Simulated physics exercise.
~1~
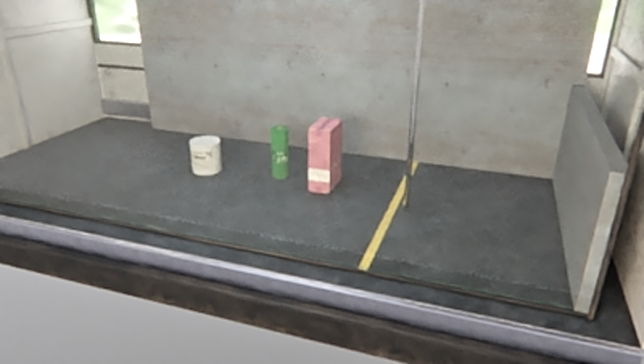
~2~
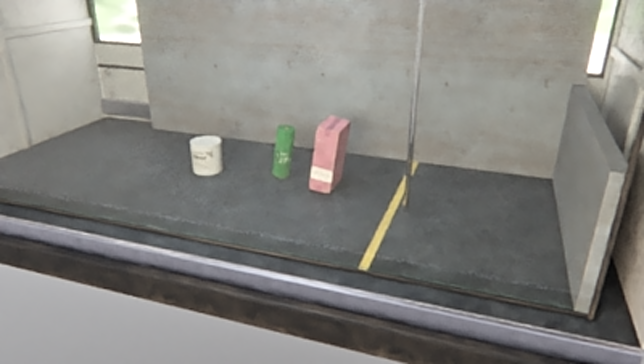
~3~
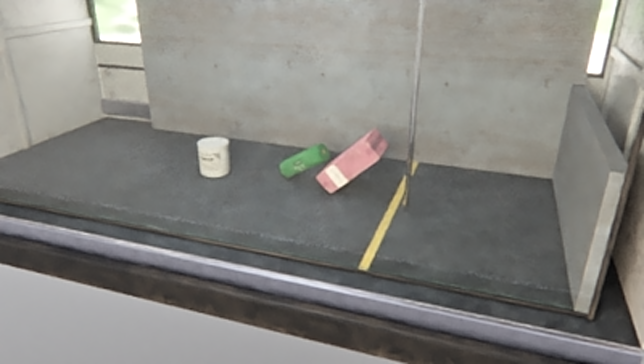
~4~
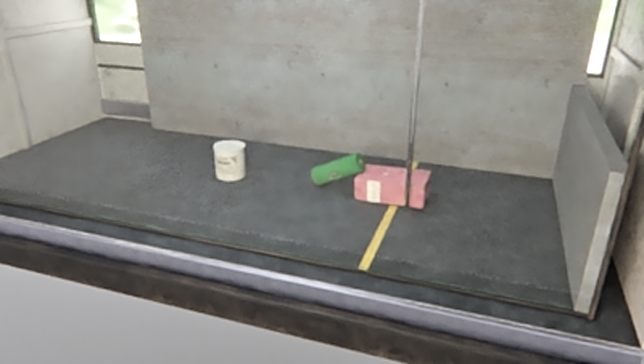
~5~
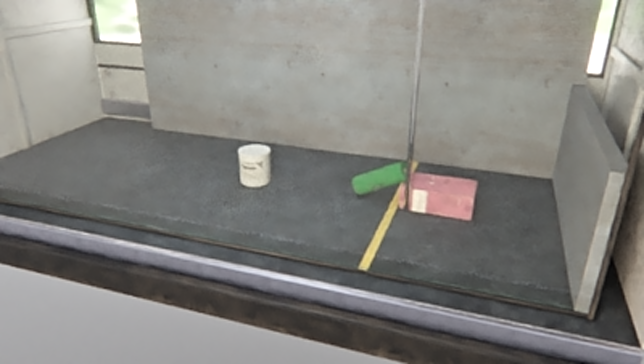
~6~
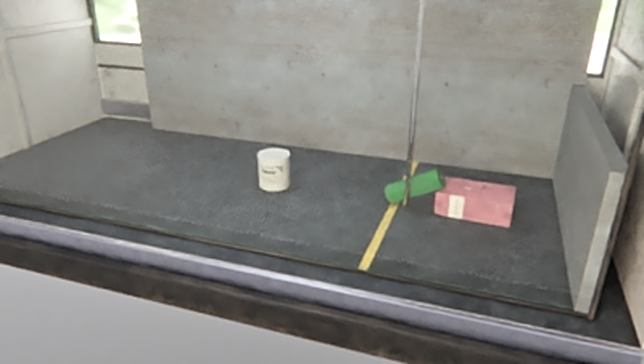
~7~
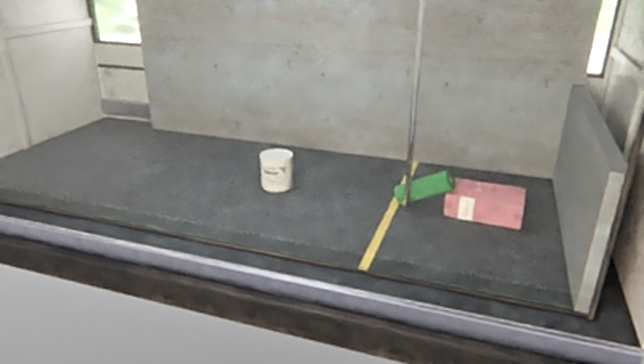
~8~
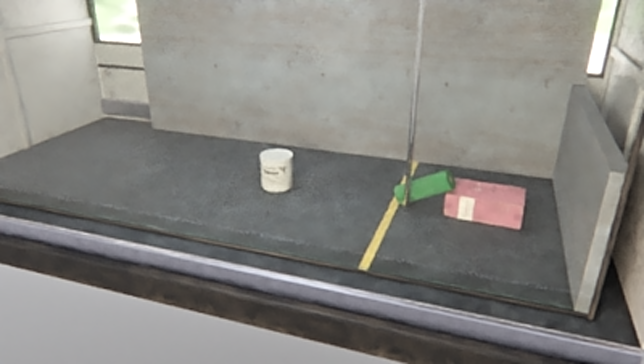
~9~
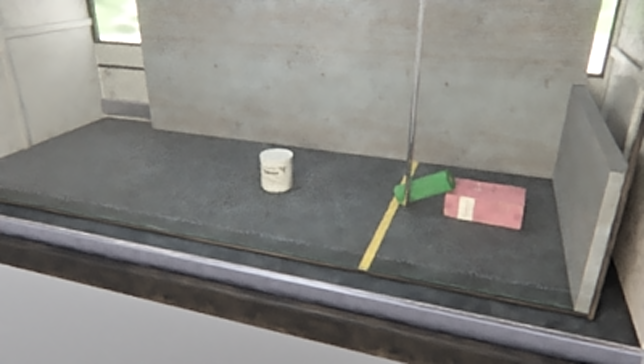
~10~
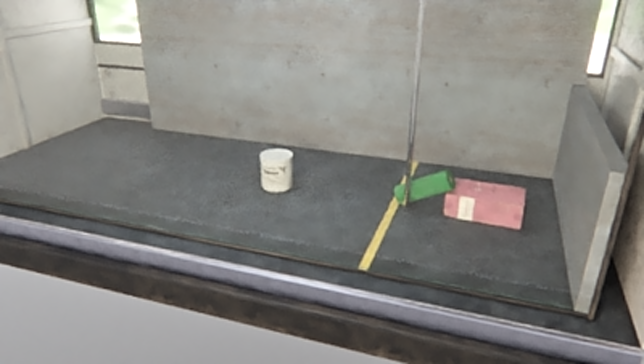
To begin with, a white bucket, a green roll and a tall pink box stand upright in a row on the dark floor of a bay, left of a yellow line and a pole. The box and roll lean to the right, then topple over while the bucket starts sliding right, still upright. Lying on their sides, the box and roll slide on, the box crossing the line first and the roll following. All three slow and stop, with the box and roll beyond the line and the bucket standing short of it.
